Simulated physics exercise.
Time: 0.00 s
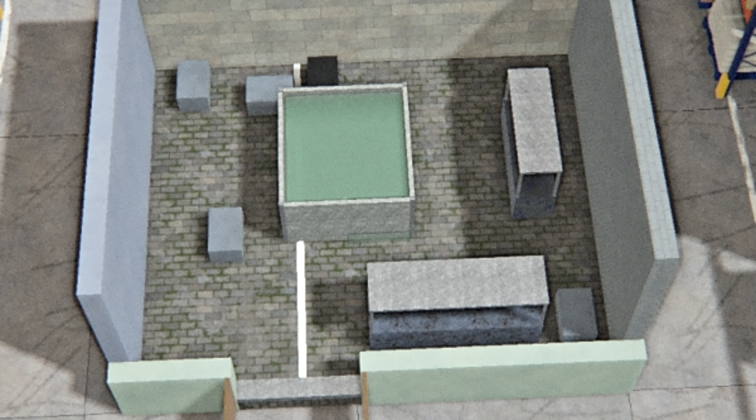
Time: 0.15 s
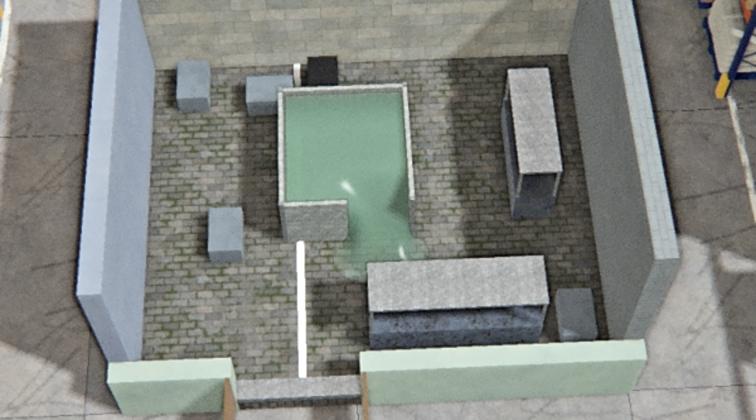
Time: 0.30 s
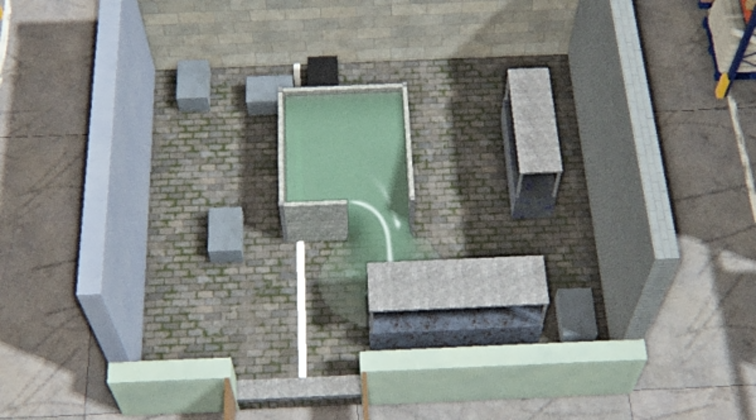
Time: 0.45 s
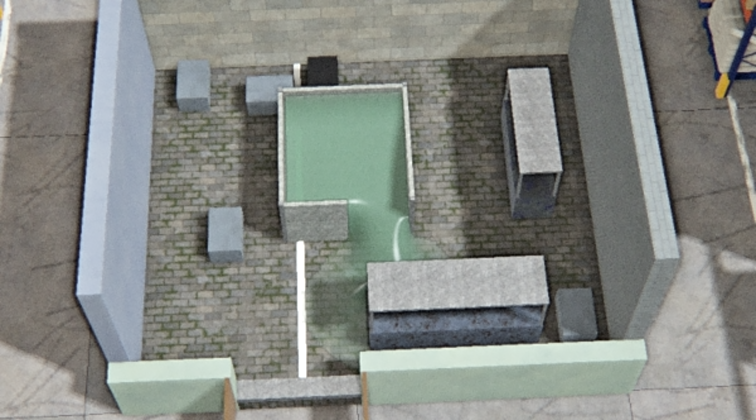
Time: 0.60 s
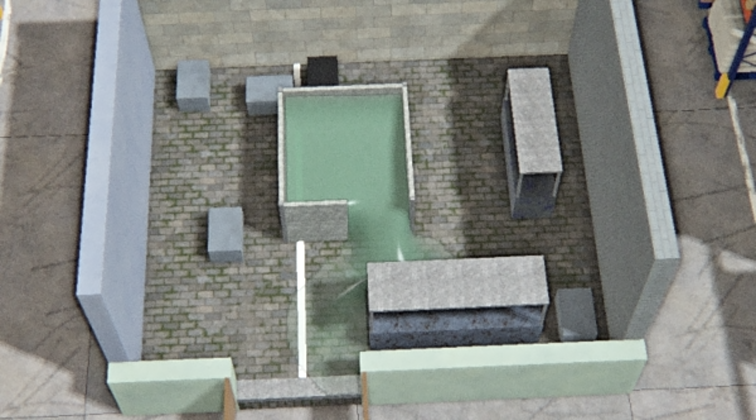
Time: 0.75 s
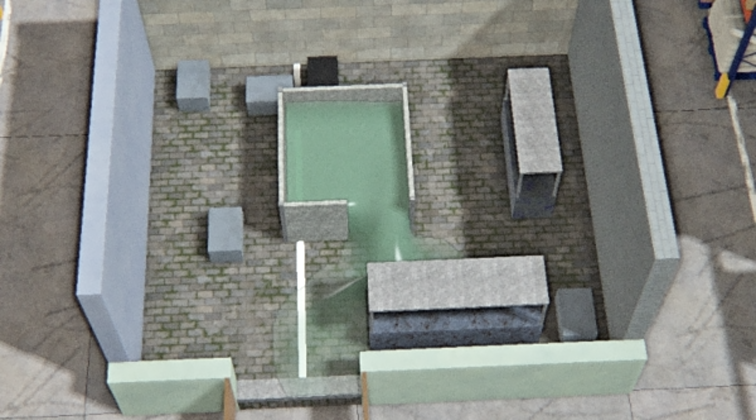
A square tank of green water stands near the middle of a walled, stone-paved bay, seen from high above by a still camera. Grey blocks sit to the left, a dark one behind the tank, and long grey box-like structures at right and front. The right part of the tank's front wall disappears, and water pours through the gap, spreading around the front structure and across the white floor strip.
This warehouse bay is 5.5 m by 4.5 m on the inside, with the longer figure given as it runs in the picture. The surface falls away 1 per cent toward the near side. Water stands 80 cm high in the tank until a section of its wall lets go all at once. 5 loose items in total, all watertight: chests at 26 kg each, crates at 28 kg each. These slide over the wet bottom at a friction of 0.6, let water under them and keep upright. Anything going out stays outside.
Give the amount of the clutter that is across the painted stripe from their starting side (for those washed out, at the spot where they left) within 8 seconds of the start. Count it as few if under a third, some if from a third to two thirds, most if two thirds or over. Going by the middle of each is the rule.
Few.
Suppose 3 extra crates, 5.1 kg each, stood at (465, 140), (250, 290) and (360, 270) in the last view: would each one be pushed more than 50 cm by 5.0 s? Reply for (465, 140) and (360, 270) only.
In order: Smaller and greater.
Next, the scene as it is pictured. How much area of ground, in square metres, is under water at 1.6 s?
Wet area: Approx. 10.5 m2.
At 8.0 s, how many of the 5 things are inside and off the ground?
Tally: 0 of them.
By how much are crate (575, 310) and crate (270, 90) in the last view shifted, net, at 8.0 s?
Answer, in order asked: 20 cm, 0 cm.
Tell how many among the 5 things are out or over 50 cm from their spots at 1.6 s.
The answer is 0.
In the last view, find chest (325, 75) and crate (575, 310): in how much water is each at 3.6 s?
Some 0 cm at the first, some 11 cm at the second.
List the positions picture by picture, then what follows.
In the first picture, a chest at (323, 73), on the bottom; a crate at (577, 311) rests on the ground; 2.4 m2 under water; 0 of 5 have shifted.
In the second picture, a chest at (323, 73) rests on the ground; a crate at (577, 311), on the bottom; water covers 3.0 m2; 0 of 5 have shifted.
In the third picture, a chest at (323, 73), on the bottom; a crate at (577, 311), on the bottom; 3.7 m2 under water; 0 of 5 have shifted.
In the fourth picture, a chest at (323, 73), on the bottom; a crate at (577, 311), on the bottom; water covers 4.3 m2; 0 of 5 have shifted.
In the fifth picture, a chest at (323, 73) rests on the ground; a crate at (577, 311) rests on the ground; 4.8 m2 under water; 0 of 5 have shifted.
In the sixth picture, a chest at (323, 73), on the bottom; a crate at (577, 311) rests on the ground; water covers 5.4 m2; 0 of 5 have shifted.
After 1.6 s 0 of 5 are over the mark; 0 afloat.
After 3.6 s 0 of 5 are over the mark; 0 afloat.
After 5.6 s 0 of 5 are over the mark; 1 afloat.
After 8.0 s 0 of 5 are over the mark; 0 afloat.
